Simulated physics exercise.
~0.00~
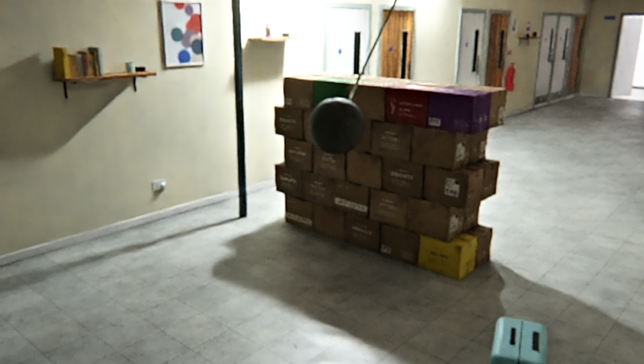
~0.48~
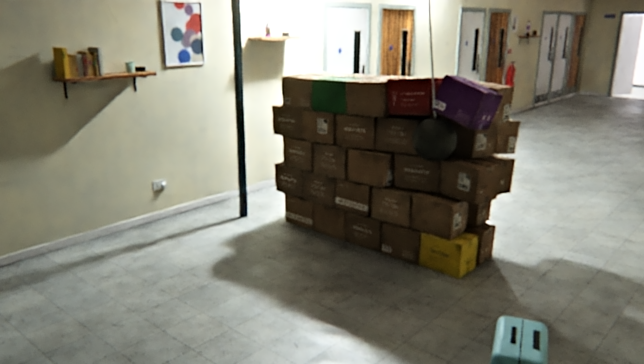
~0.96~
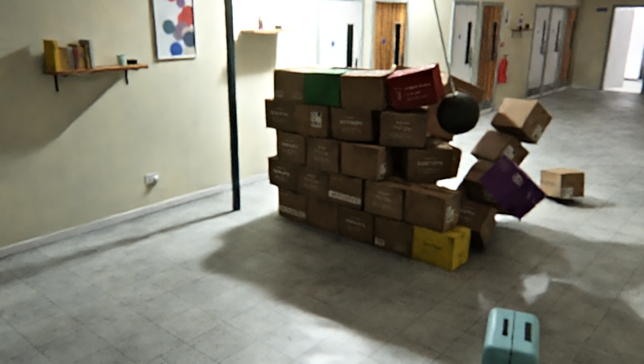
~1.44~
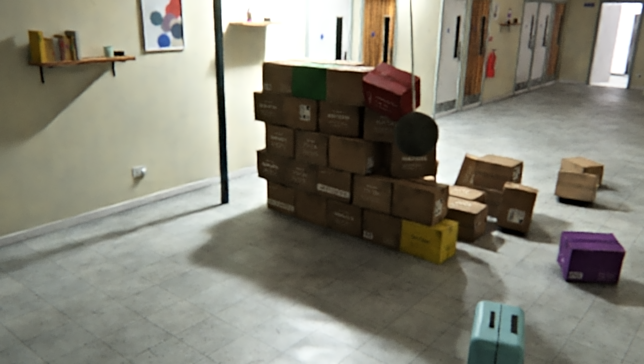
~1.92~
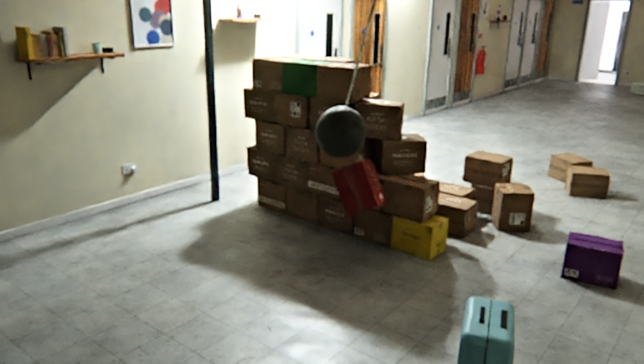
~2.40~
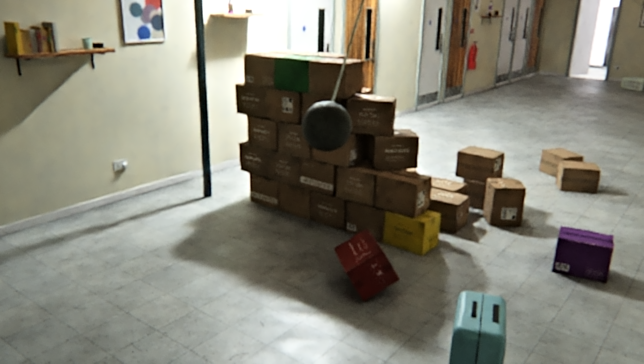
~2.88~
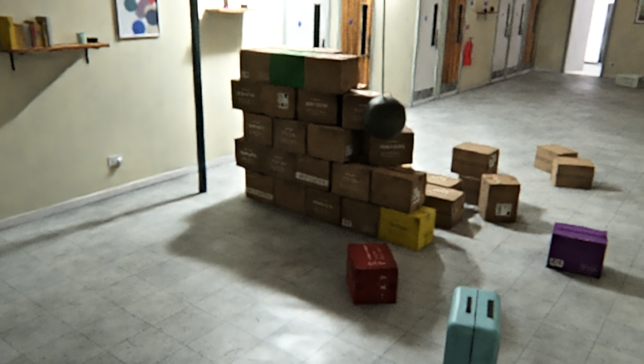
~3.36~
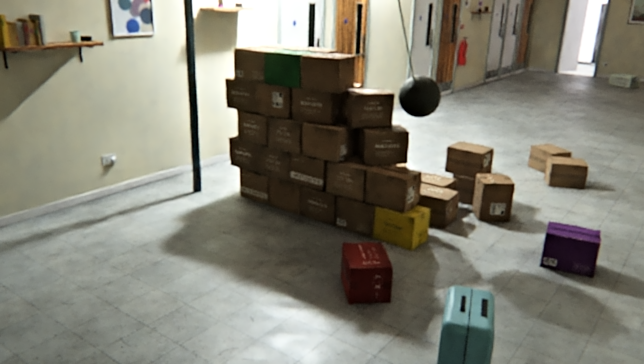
A hanging ball swings into stacked cartons, knocking several down before the red one falls too.
